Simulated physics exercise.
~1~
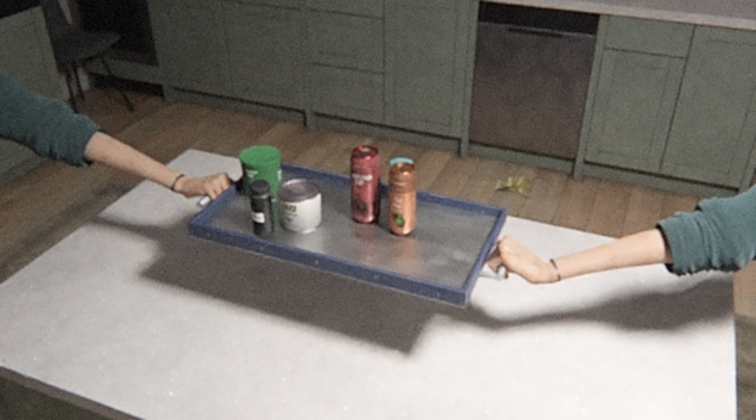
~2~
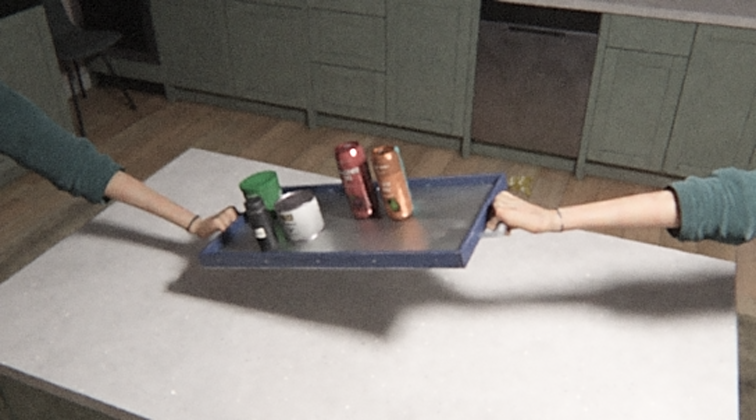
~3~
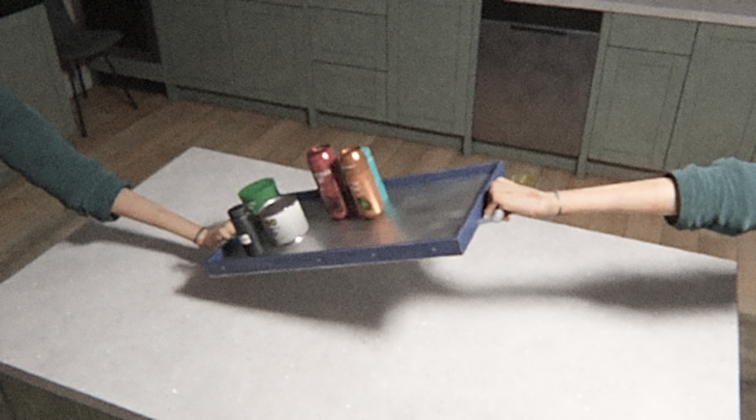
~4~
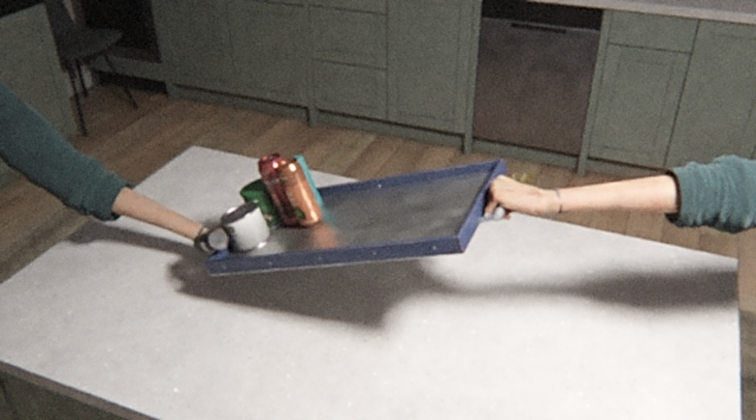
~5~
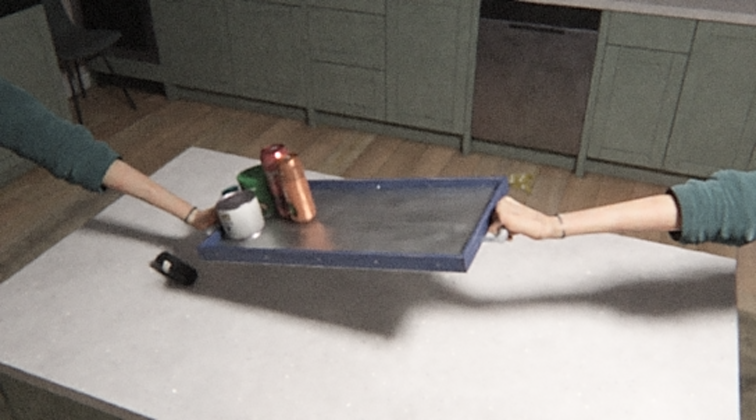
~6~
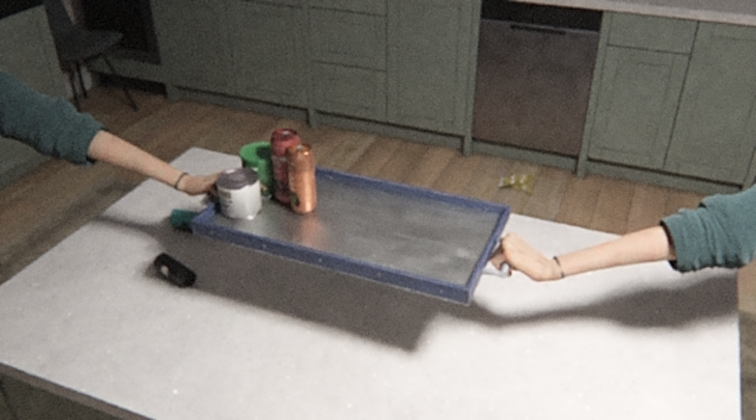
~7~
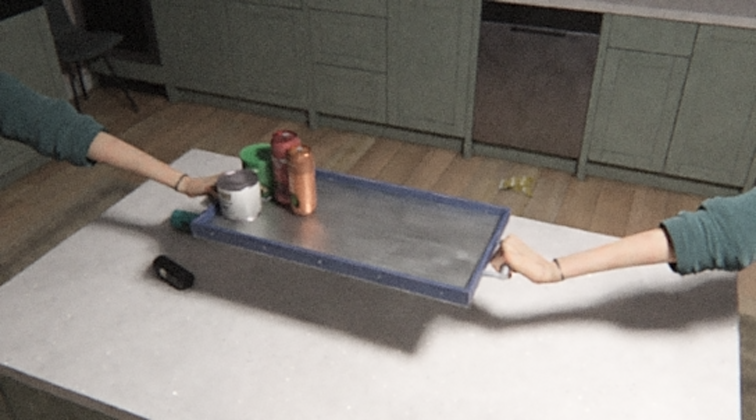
Two hands tipped a blue-rimmed tray down to the left, and its cans, tins and shakers slid that way, a black shaker and a turquoise one dropping onto the table before the tray was levelled with the rest bunched at its left end.
